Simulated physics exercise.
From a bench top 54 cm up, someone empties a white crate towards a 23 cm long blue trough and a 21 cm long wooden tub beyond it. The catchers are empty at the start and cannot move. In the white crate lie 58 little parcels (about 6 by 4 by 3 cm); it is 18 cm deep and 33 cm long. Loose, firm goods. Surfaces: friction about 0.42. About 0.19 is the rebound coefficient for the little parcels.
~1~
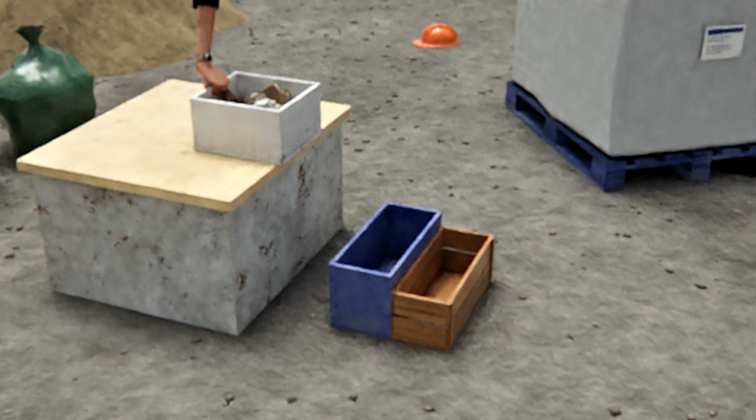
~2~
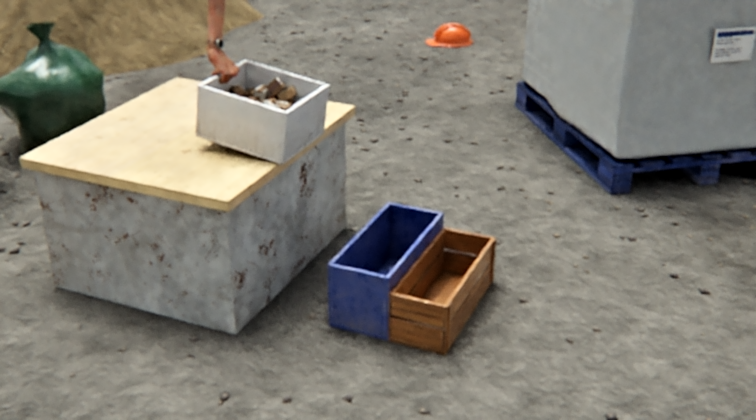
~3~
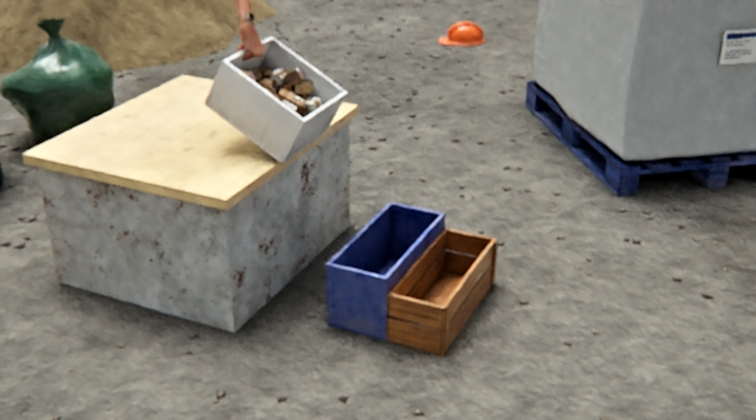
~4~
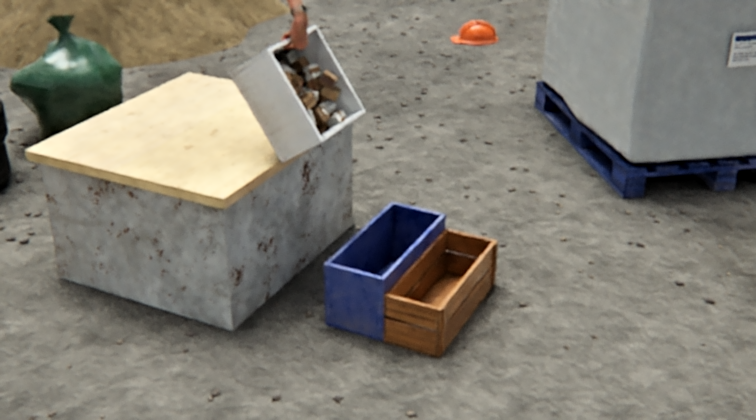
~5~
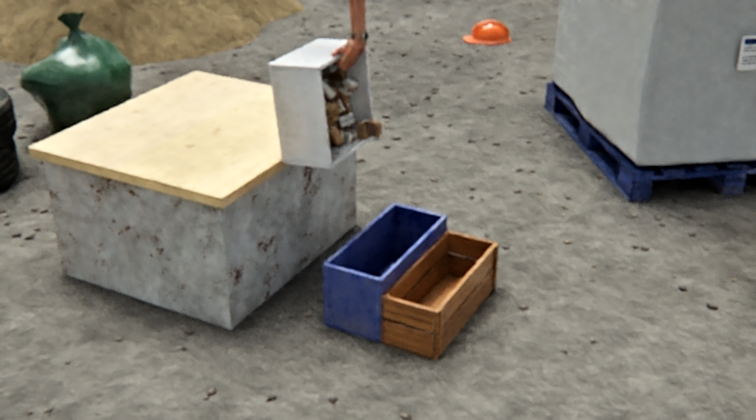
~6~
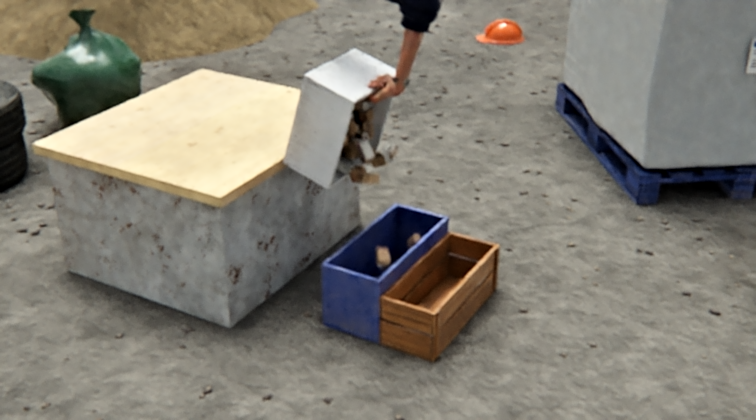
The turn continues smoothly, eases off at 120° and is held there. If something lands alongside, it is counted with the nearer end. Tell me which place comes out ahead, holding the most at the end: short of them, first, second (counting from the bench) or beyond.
The place that comes out ahead is: Nearer.
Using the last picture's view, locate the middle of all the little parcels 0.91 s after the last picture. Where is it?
Estimated centre in the last picture: (390, 284).
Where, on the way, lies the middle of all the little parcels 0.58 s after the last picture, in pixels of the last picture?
Somewhere near (392, 279) in the last picture's pixels.
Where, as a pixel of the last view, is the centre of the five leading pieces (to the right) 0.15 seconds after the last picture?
Somewhere near pixel (399, 275) of the last view.
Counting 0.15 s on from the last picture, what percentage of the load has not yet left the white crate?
I'd say close to 65 in a hundred.
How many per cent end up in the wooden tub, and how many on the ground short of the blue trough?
Close to 0 and 0 percent respectively.
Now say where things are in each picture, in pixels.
In the first frame (places track the rim corner closest to us here; the camera moves round a little), white crate (277, 111); blue trough (388, 275); tipped 0°; all still inside.
The second frame shows white crate (284, 112); tipped 8°.
The third frame shows white crate (302, 119); tipped 29°.
The fourth frame shows white crate (321, 138); tipped 56°.
The fifth frame shows white crate (331, 165); tipped 84°; 1 out, the lowest parcel at (374, 128).
The sixth frame shows white crate (331, 186); blue trough (377, 280); tipped 107°; 8 out, the lowest parcel at (415, 243).
Then, 0.15 s after the last picture, tilt 119°; 38 still in the white crate, 8 in the blue trough and 12 in the air.
Then, 0.33 s after the last picture, tilt 120°; 16 still in the white crate, 24 in the blue trough and 18 in the air.
Then, 0.58 s after the last picture, tilt 120°; 2 still in the white crate, 48 in the blue trough and 8 in the air.
Final count (0.91 s after the last picture), 57 in the blue trough and 1 in the wooden tub.
